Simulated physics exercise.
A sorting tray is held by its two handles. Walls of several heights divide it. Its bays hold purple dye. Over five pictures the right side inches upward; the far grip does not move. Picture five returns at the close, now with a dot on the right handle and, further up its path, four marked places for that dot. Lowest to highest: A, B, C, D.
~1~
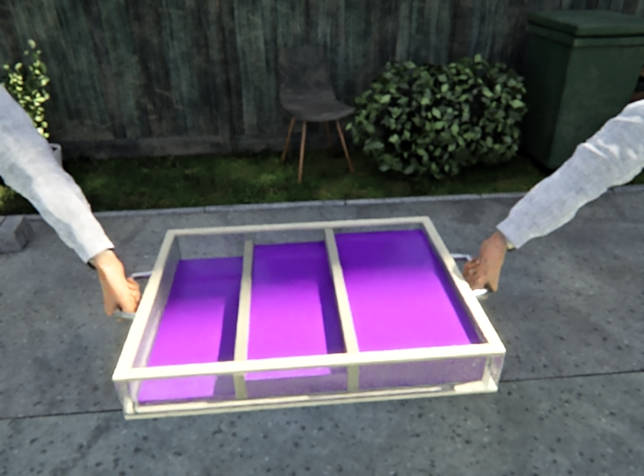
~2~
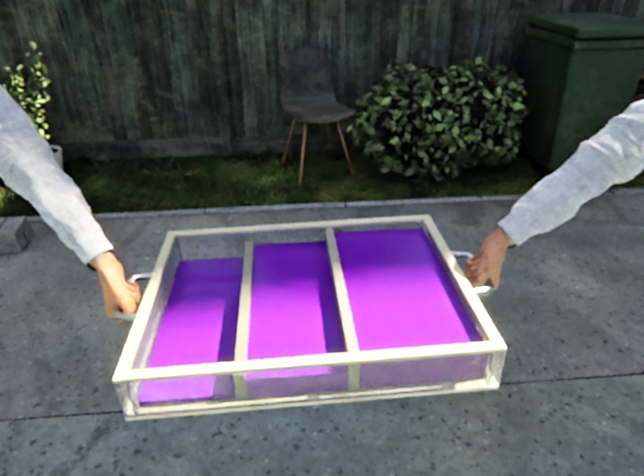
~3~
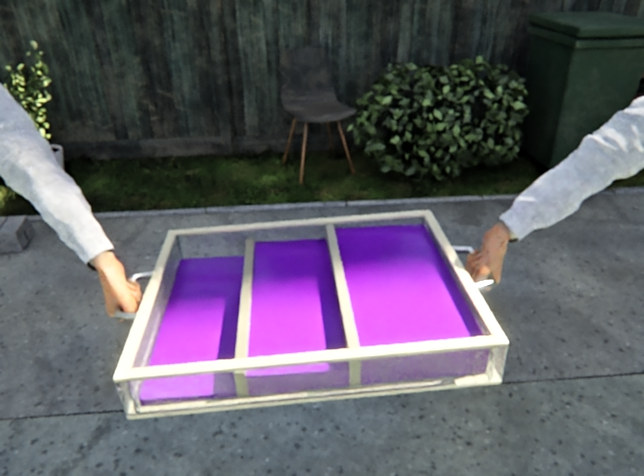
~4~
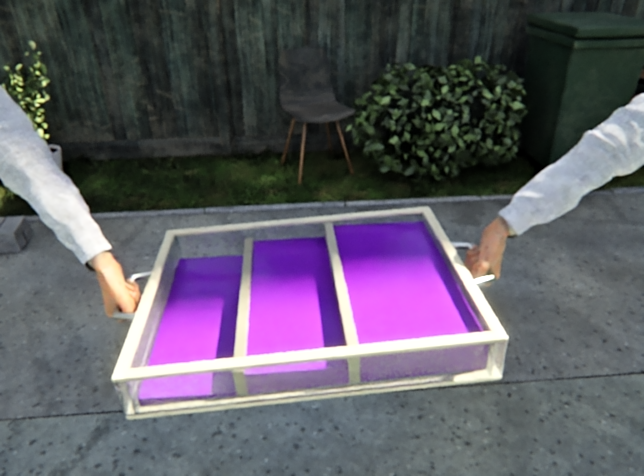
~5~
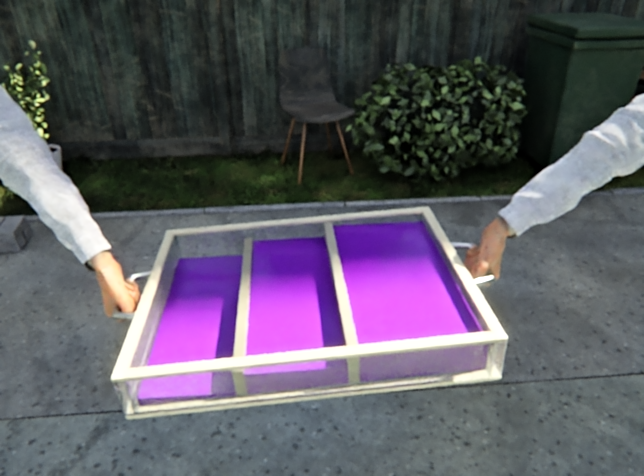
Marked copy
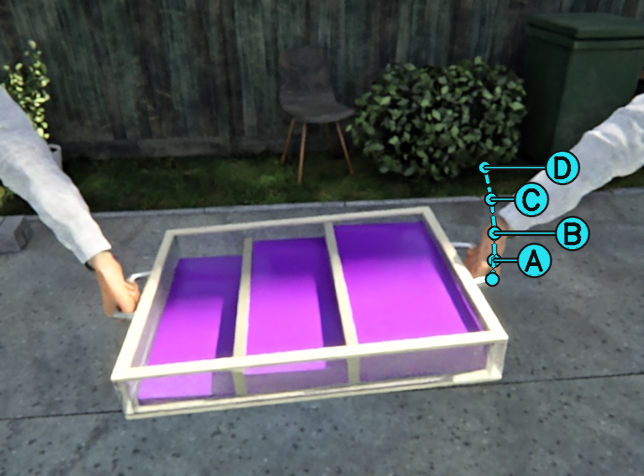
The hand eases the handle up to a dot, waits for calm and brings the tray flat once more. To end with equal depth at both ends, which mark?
The best stop is C.
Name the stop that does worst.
A.
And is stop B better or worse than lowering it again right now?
Better.
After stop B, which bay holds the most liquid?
That is the right bay.
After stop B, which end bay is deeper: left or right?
The right one.
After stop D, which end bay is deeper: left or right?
The left end bay.
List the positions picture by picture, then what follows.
The tray is level; deepest in the right bay, at (394, 284), shallowest in the left; right handle at (479, 274).
Tipped about 1° down to the left; no wall is crossed; right handle at (480, 271).
Tipped about 2° down to the left; no wall is crossed; right handle at (482, 266).
Tipped about 3° down to the left; no wall is crossed; right handle at (481, 261).
Tipped about 3° down to the left; deepest in the right bay, at (394, 275), shallowest in the left; right handle at (480, 262).
On the marked copy, A at (494, 260); B at (494, 233); C at (491, 199); D at (484, 167).
For stop A, the right end bay stands much deeper than the other; nothing spills.
For stop B, the right end bay stands much deeper than the other; nothing spills.
For stop C, the two end bays stand about equally deep; nothing spills.
For stop D, the left end bay stands much deeper than the other; about 12 % goes over the rim.
